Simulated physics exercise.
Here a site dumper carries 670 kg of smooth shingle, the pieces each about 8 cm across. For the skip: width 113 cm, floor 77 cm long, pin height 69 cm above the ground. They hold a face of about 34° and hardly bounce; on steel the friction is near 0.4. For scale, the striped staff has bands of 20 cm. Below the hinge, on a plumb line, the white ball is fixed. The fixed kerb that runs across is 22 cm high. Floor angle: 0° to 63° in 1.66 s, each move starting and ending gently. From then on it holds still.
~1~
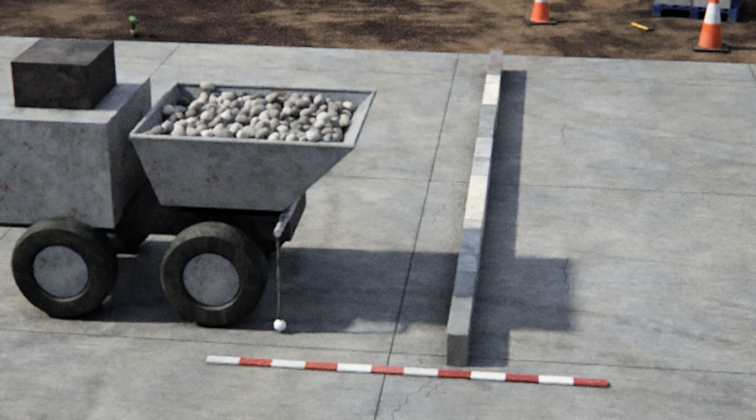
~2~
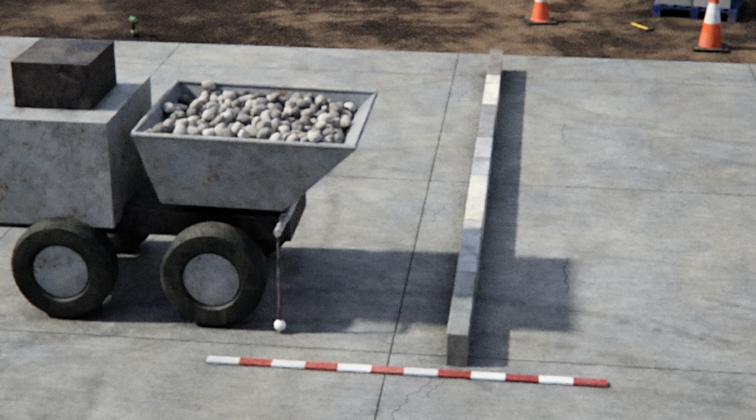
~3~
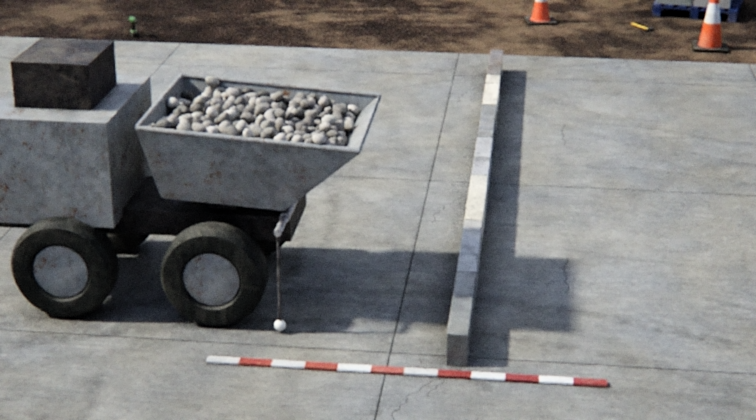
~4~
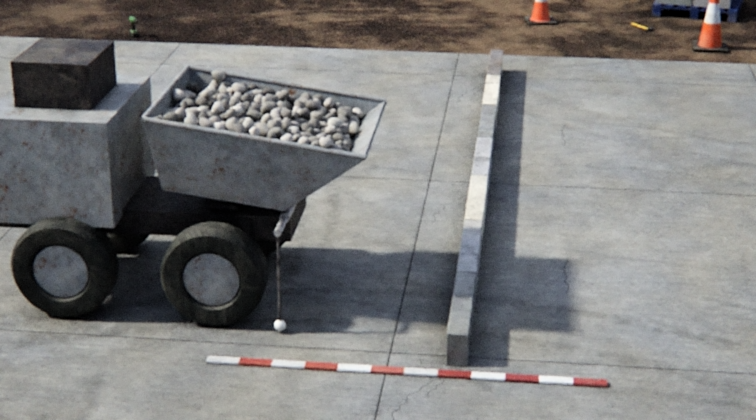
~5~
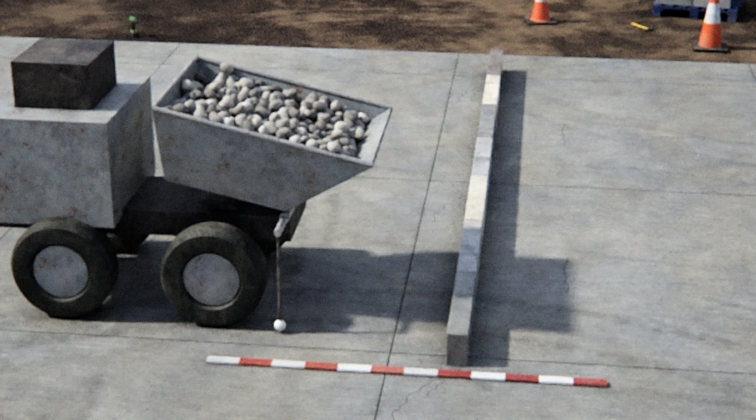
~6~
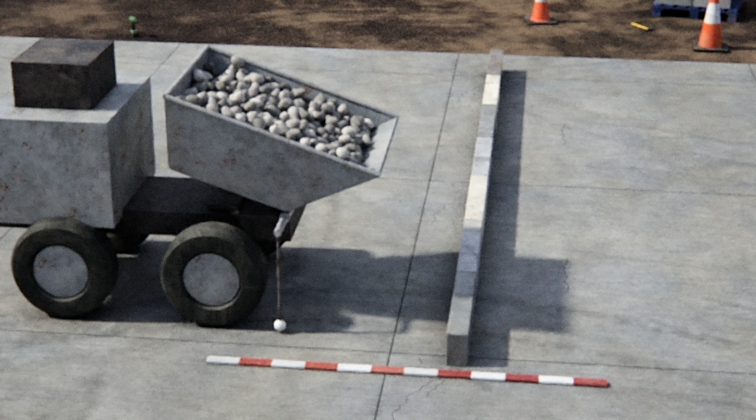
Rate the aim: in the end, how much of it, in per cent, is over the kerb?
Near 35 per cent.
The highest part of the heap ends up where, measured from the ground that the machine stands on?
Close to 40 cm above that ground.
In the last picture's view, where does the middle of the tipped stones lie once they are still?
Centre estimate: Around (441, 286).
A little later the floor is at 53°; 100 % in the skip; the foremost stones are at (404, 216).
Then the floor is at 63°; 64 % in the skip, 33 % on this side of the kerb, 3 % over the kerb; the foremost stones are at (506, 294).
Later still the floor is at 63°; 33 % in the skip, 47 % on this side of the kerb, 19 % over the kerb; the foremost stones are at (604, 300).
In the end the floor is at 63°; 0 % in the skip, 67 % on this side of the kerb, 33 % over the kerb; the foremost stones are past the picture's edge.
